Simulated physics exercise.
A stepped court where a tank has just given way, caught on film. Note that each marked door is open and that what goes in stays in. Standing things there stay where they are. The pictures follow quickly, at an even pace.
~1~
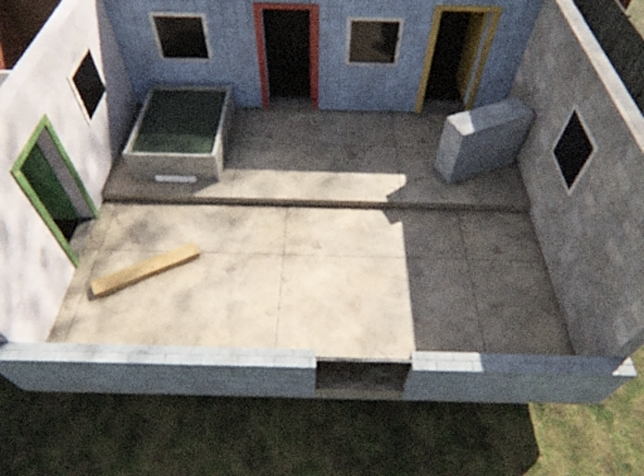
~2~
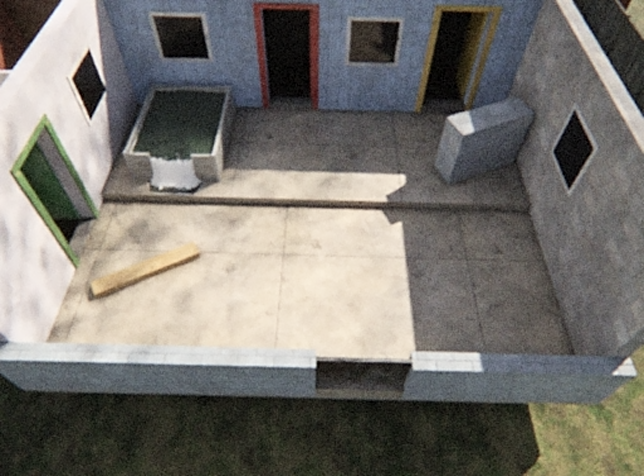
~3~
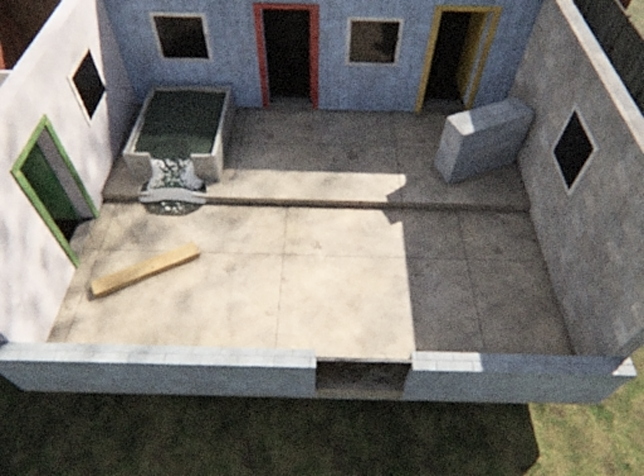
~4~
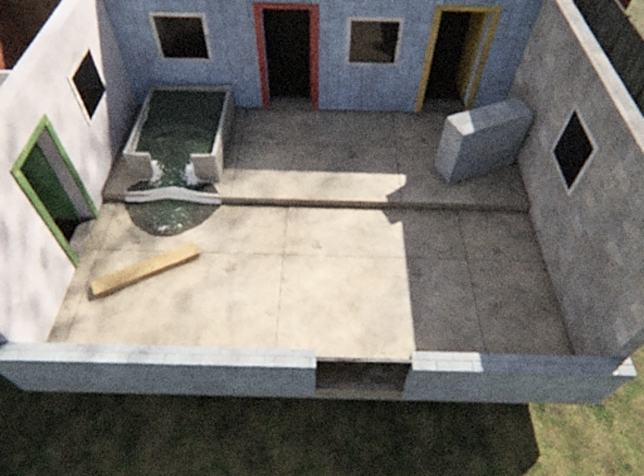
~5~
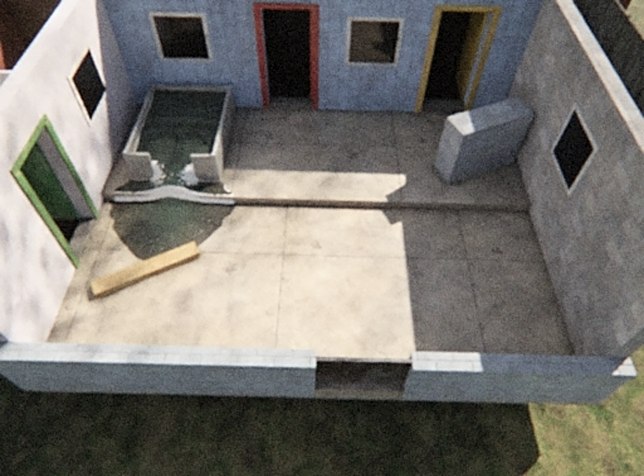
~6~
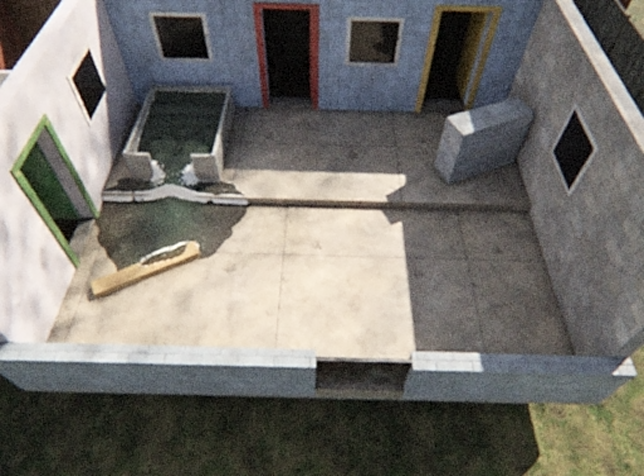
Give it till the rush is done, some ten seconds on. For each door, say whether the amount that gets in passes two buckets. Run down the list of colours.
The red door is going to stay within two buckets. The green door is going to be swamped. The yellow door is going to stay within two buckets.
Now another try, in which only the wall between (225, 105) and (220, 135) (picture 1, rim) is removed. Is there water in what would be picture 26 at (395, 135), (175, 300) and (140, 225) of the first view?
Point one reached; point two not reached; point three not reached.
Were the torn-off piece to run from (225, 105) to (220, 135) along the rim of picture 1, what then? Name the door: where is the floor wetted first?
It would be the red door.
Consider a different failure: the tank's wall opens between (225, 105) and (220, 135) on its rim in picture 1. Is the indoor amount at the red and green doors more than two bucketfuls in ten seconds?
Red remains within limit and green remains within limit.
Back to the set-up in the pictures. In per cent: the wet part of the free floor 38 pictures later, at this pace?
Roughly 50 %.
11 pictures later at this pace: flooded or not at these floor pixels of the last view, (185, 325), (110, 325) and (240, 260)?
Point 1: Drenched; point 2: Drenched; point 3: Drenched.
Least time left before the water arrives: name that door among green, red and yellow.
Answer: The green one.
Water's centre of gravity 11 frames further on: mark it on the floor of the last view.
Around pixel (173, 188).
A moment on, water covers 15 % of the floor; the red door not reached, the green door wet at the sill, nothing in, the yellow door not reached.
Next, water covers 30 % of the floor; the red door not reached, the green door under two buckets in, the yellow door not reached.
Then, water covers 30 % of the floor; the red door not reached, the green door over two buckets in, the yellow door not reached.
Later, water covers 50 % of the floor; the red door not reached, the green door far over two buckets in, the yellow door not reached.
In the end, water covers 60 % of the floor; the red door not reached, the green door far over two buckets in, the yellow door not reached.
